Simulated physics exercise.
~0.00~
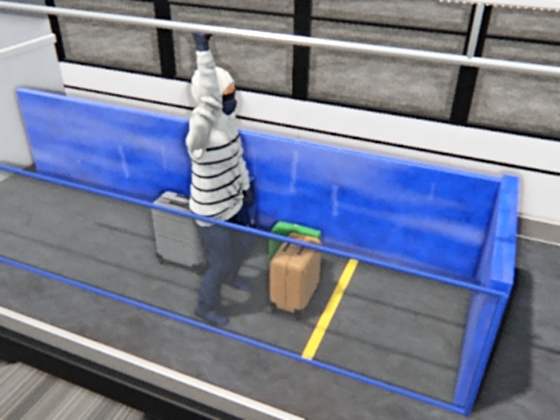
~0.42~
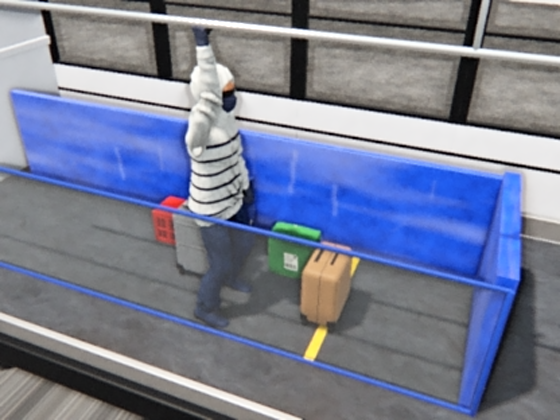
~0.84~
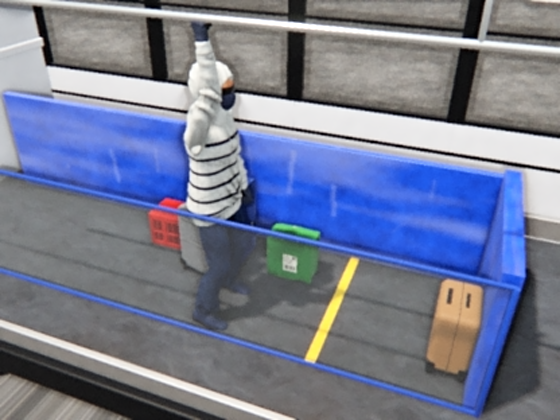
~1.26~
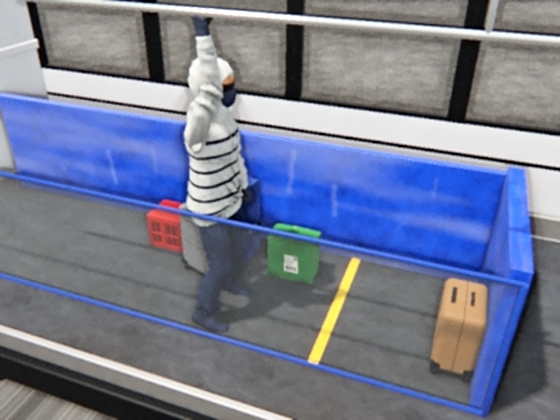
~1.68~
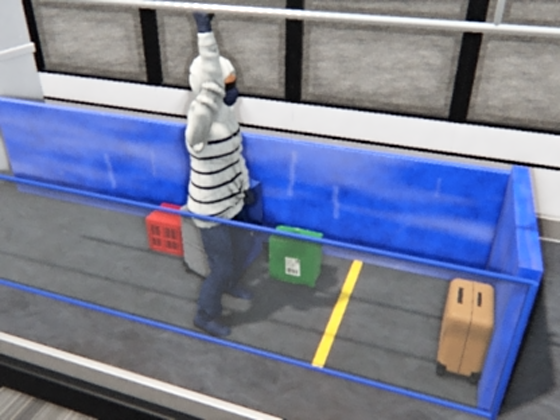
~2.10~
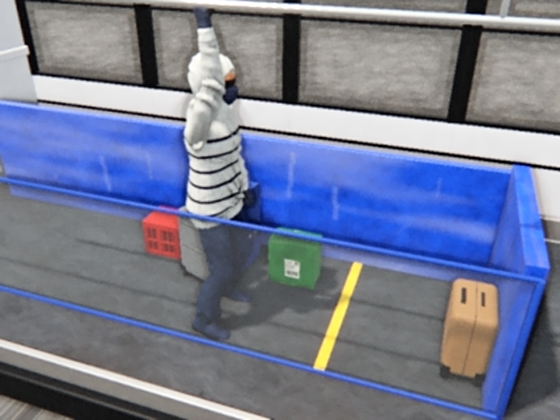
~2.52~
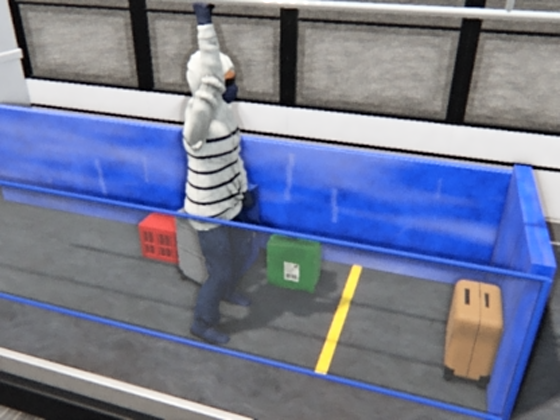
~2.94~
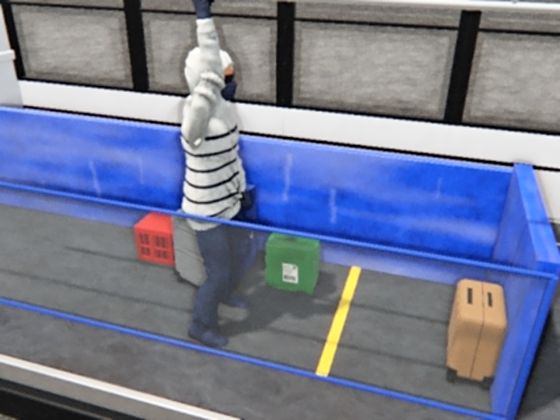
On board a bus, a masked passenger in a striped top stands in a blue-walled bay, one arm raised to the rail above. A grey case is behind the passenger's legs, while a brown case and a green carton sit to the right, short of a yellow line. The brown case rolls right, crosses the line and stops upright near the bay's end wall. Meanwhile the grey case shifts slightly right, revealing a red crate behind it. The passenger stays steady as everything settles, with the grey case, crate and carton all still short of the line.
